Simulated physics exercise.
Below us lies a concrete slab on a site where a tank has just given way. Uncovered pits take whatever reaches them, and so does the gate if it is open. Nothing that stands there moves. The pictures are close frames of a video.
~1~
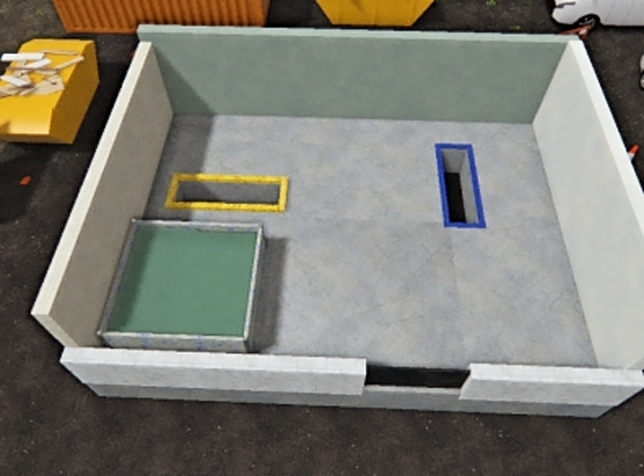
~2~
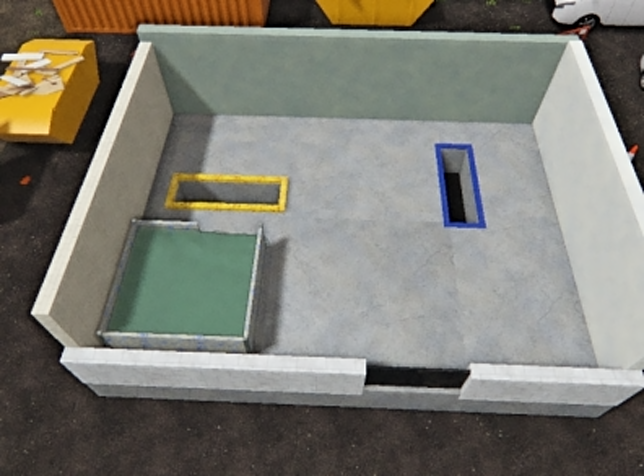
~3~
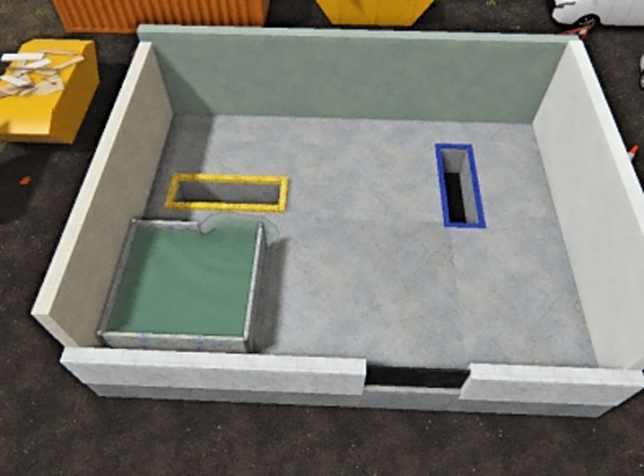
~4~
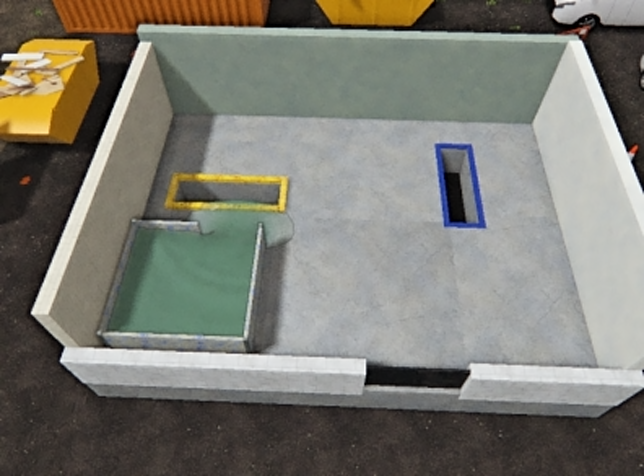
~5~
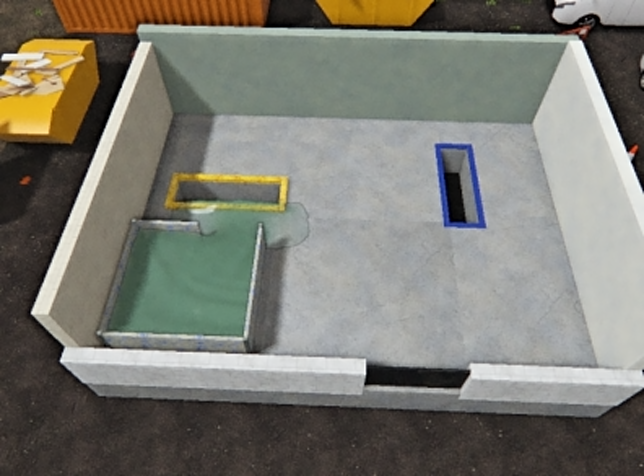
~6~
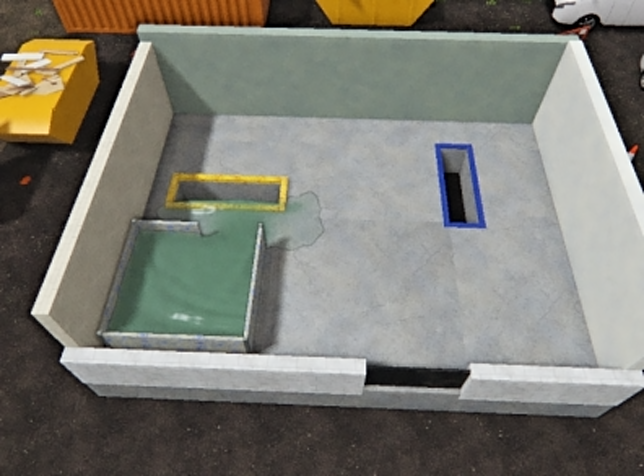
On a walled concrete slab at a building site, a square tank of green water sits whole and still at the lower left. A gap opens in its far side and water pours out onto the floor. The clear sheet spreads beside the yellow-edged opening and stretches rightward across the slab.
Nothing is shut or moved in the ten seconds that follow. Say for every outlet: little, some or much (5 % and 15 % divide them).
One by one: The gate takes less than 5 %; the blue pit takes from 5 to 15 %; the yellow pit takes more than 15 %.
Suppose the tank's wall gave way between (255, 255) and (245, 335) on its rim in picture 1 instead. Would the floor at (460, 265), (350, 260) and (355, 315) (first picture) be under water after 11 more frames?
In that order: Covered, flooded, awash.
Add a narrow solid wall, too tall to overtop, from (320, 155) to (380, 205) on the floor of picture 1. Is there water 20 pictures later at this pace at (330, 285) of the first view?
Verdict: Dry.
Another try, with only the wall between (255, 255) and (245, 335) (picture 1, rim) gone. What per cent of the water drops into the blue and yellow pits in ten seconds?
Per cent: Blue 30, yellow 0.
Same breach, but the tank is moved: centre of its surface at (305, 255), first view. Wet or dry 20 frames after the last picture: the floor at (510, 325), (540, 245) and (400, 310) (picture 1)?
In that order: Not flooded, free of water, free of water.
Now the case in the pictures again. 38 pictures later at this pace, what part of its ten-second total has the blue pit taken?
Some 60 per cent.
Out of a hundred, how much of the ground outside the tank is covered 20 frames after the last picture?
About 30 per cent.
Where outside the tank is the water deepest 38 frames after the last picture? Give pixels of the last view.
Roughly at (241, 215).
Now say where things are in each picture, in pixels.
In the first frame, the tank at (187, 278) is whole and still.
In the second frame, water pours out on the tank's far side and has run to (265, 241).
In the third frame, the front is at (217, 217), out from the gap on the tank's far side.
In the fourth frame, the front is at (283, 214), out from the gap on the tank's far side.
In the fifth frame, water pours out on the tank's far side and has run to (298, 208).
In the sixth frame, water pours out on the tank's far side and has run to (313, 199).
A moment on, water covers 10 % of the floor; the gate 0 %, the blue pit 0 %, the yellow pit 13 %.
Next, water covers 25 % of the floor; the gate 0 %, the blue pit 0 %, the yellow pit 24 %.
Then, water covers 30 % of the floor; the gate 0 %, the blue pit 2 %, the yellow pit 34 %.
Later, water covers 45 % of the floor; the gate 0 %, the blue pit 5 %, the yellow pit 43 %.
In the end, water covers 70 % of the floor; the gate 0 %, the blue pit 9 %, the yellow pit 46 %.
